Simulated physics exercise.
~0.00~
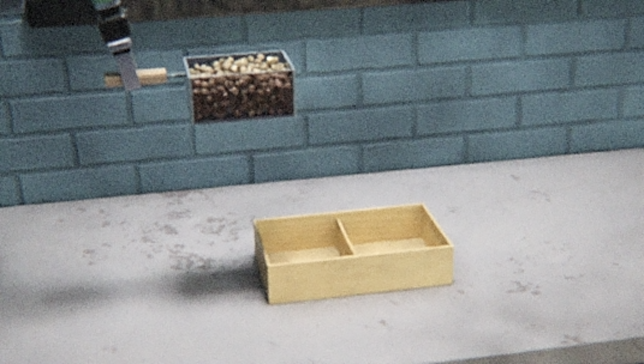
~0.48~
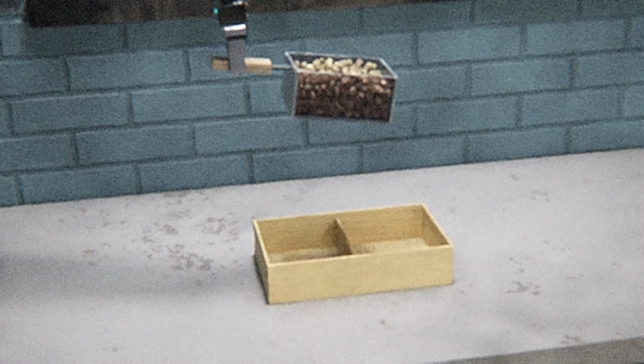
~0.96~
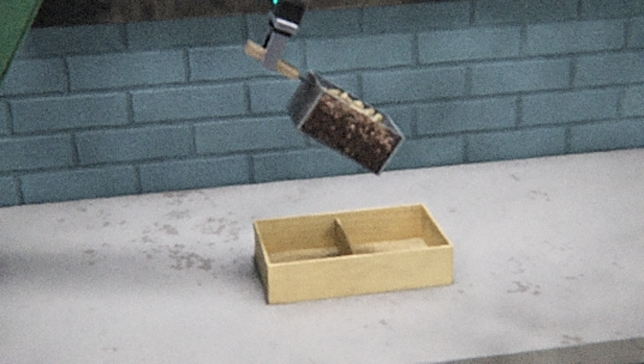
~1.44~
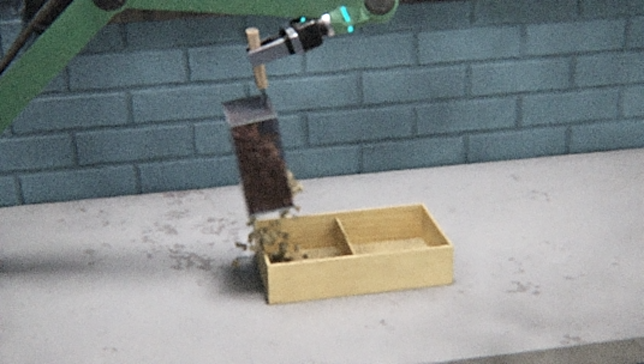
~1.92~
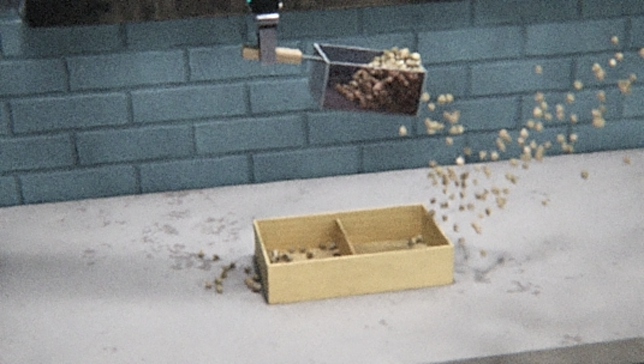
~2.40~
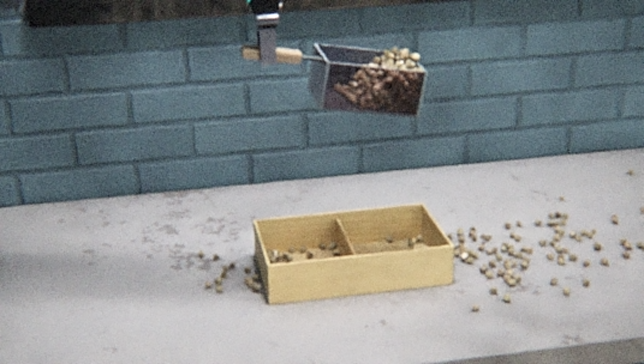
A robot arm carried a clear box of small pebbles rightward over a divided wooden crate, tipped it steeply so some spilled into and beside the left part, then swung it back up, flinging many onto the table at right, with plenty still inside.
